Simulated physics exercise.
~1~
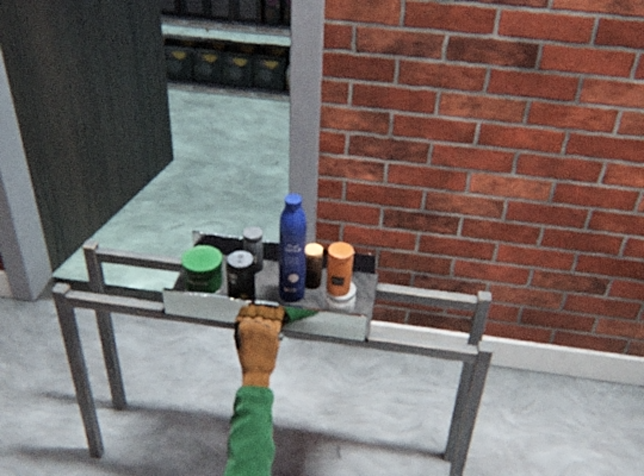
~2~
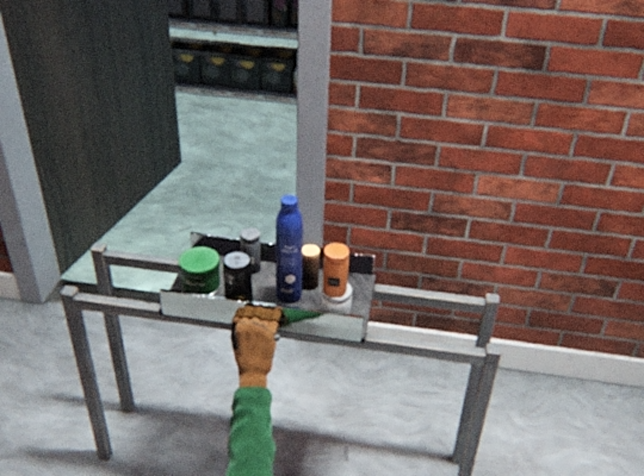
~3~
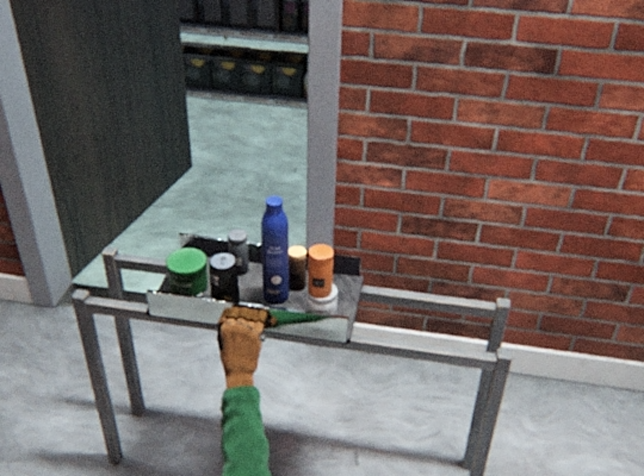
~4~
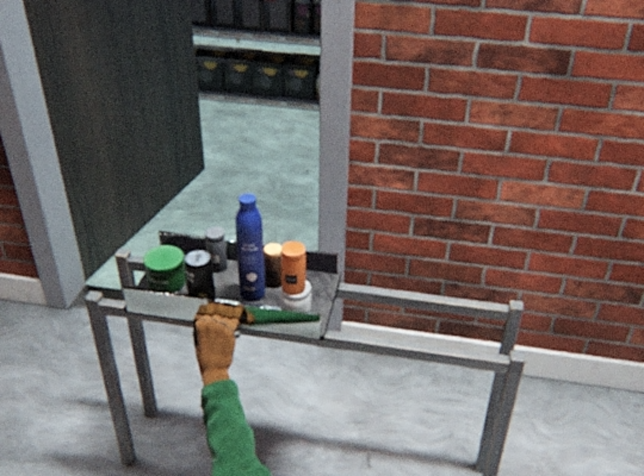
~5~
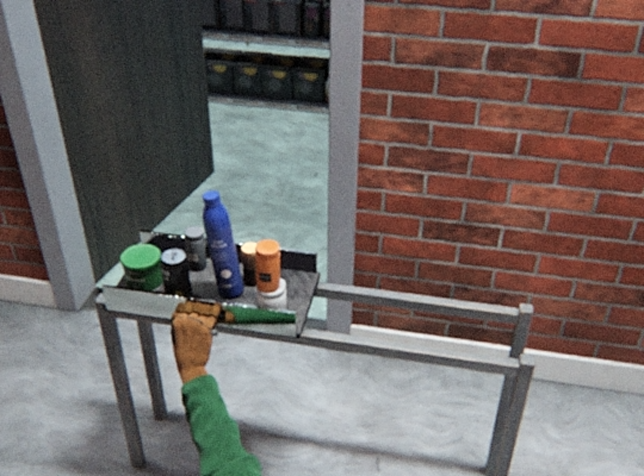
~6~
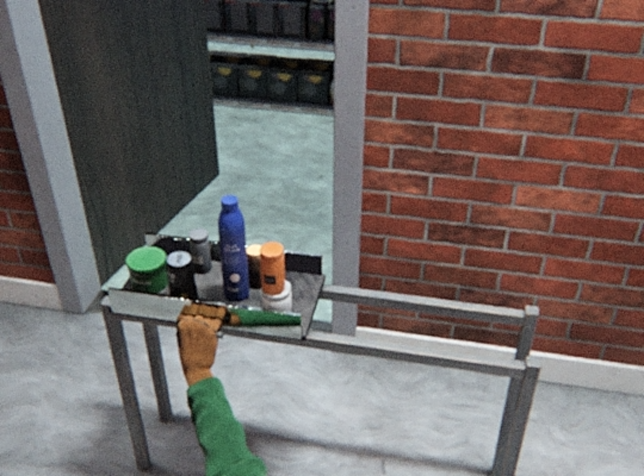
A brown hand with a green sleeve grips the front of a tray on a metal-railed stand, seen from above, with a brick wall at right and an open dark door behind. The tray holds a green tub and a black can at left, a grey shaker behind them, a tall blue bottle in the middle, and a brown shaker, an orange shaker and a low white jar at right. The tray slides left, gathering speed, until it reaches the left end. The blue bottle tilts slightly, then straightens. Everything ends upright on the tray.
